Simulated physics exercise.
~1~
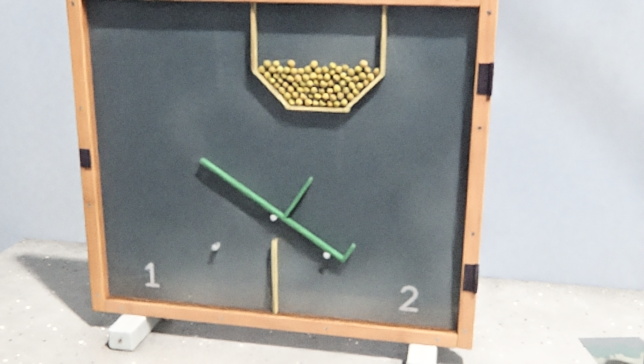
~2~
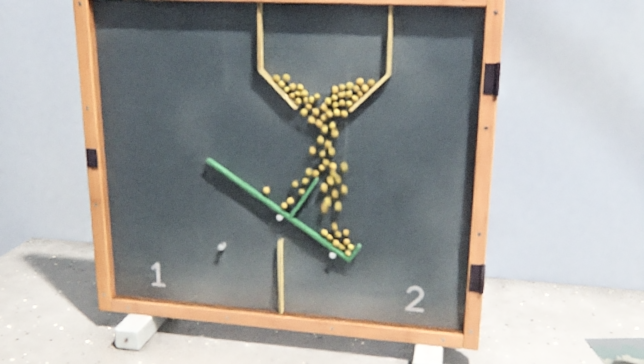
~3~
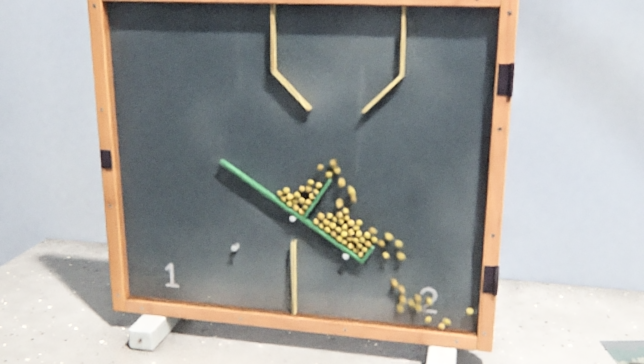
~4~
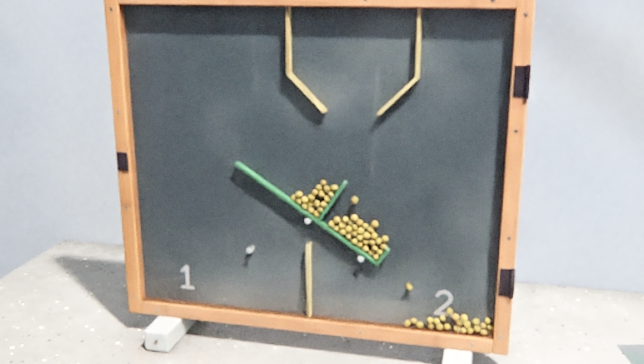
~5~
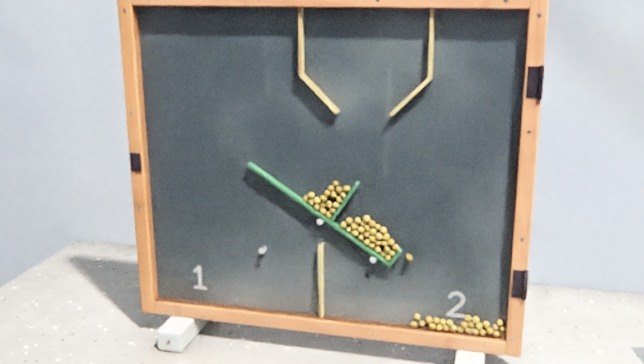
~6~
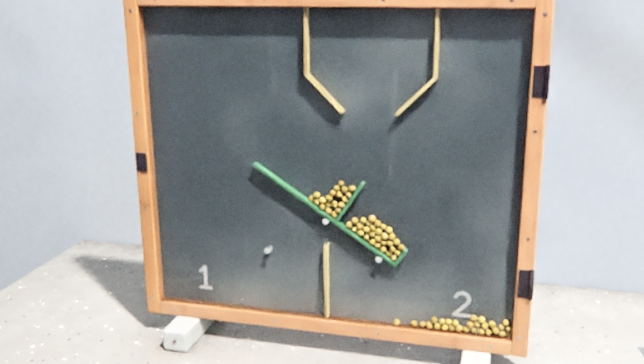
Small round tan beads poured from an open hopper onto a tilted green tray on an upright dark board, piling up around its raised divider while some spilled off the lower right end into bin two, leaving most resting on the tray and bin one empty.
